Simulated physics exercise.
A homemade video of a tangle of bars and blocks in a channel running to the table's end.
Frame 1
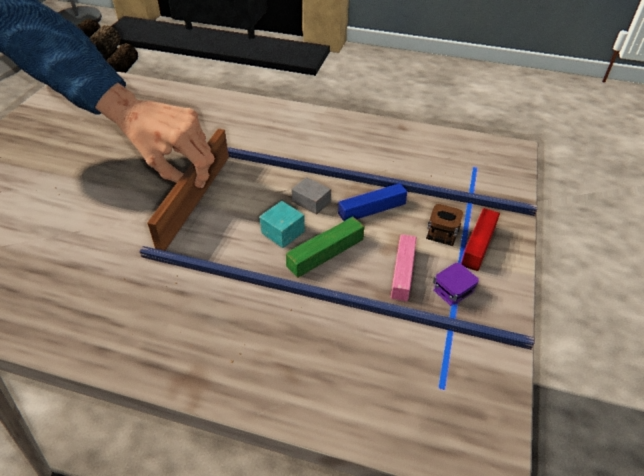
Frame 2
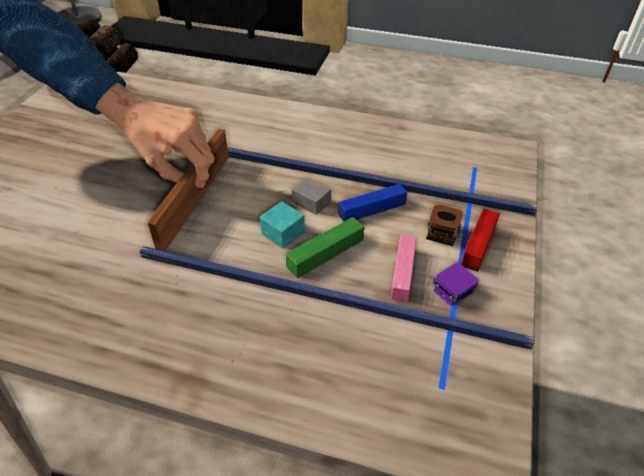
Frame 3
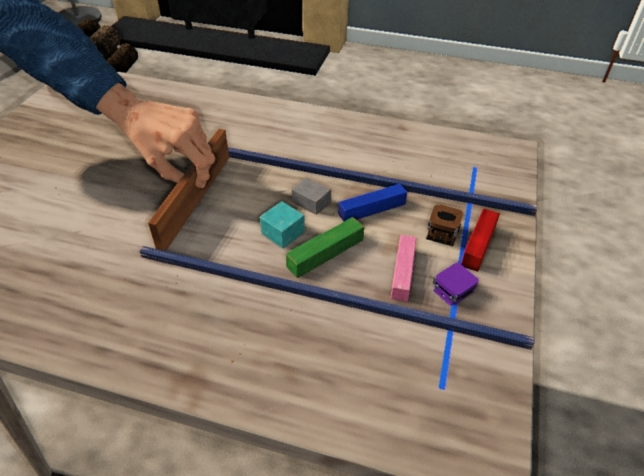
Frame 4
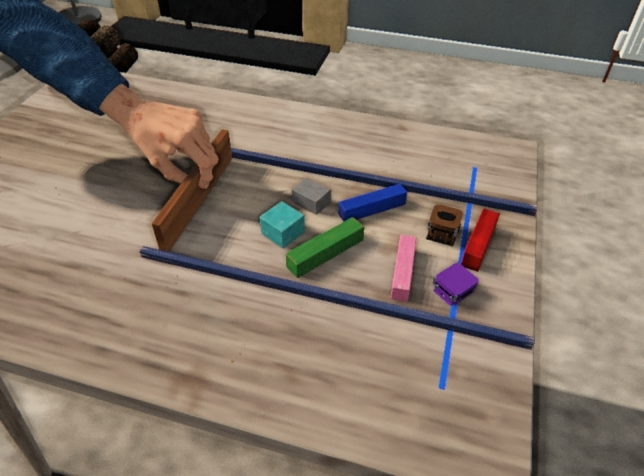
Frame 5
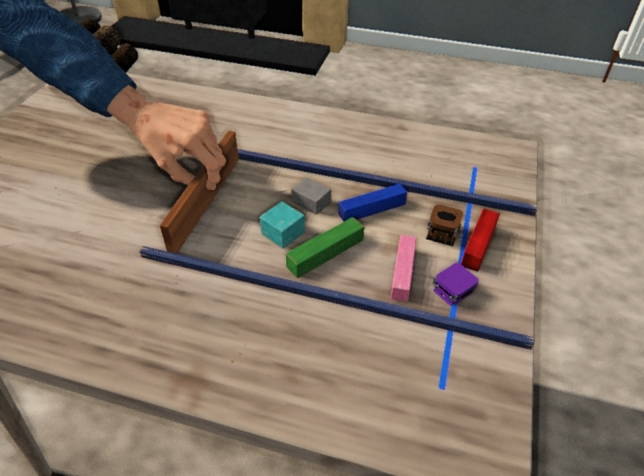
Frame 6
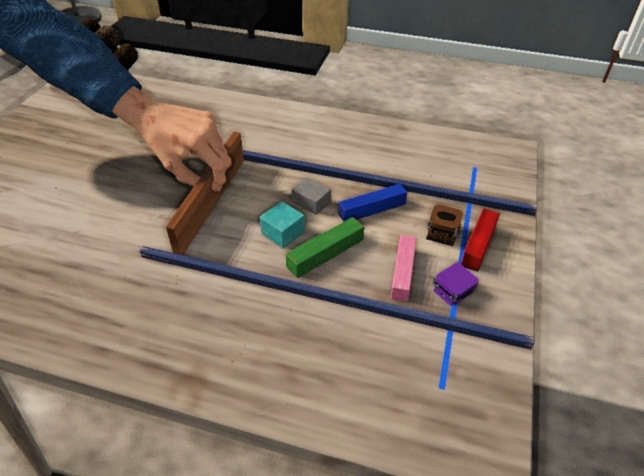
The footage shows a hand holding a brown board upright between two dark rails on a wooden table, then sliding it slightly right toward scattered colourful bars and blocks, which stay still around a thin blue line.
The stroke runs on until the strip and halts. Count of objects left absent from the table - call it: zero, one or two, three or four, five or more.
My call is one or two.
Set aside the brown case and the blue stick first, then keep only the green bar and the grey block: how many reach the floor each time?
The first removal gives 0, the second gives 0.
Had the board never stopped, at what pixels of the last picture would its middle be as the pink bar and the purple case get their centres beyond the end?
The pink bar gives roughly (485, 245), the purple case roughly (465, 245).
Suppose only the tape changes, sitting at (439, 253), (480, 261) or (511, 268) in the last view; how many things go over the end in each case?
Counts per try: 0; 3; 6.
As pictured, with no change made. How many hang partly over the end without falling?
3, I think.
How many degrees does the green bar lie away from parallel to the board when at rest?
Out of line by around 35°.
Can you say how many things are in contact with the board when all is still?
Counting them up gives 3.
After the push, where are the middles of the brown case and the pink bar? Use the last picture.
First at (535, 244); second at (512, 303).
Soon after, none off yet; red stick at rest near (481, 239); purple case at rest near (455, 285); brown case at rest near (444, 225).
In the end, the number that fall off is one or two; gone, red stick.
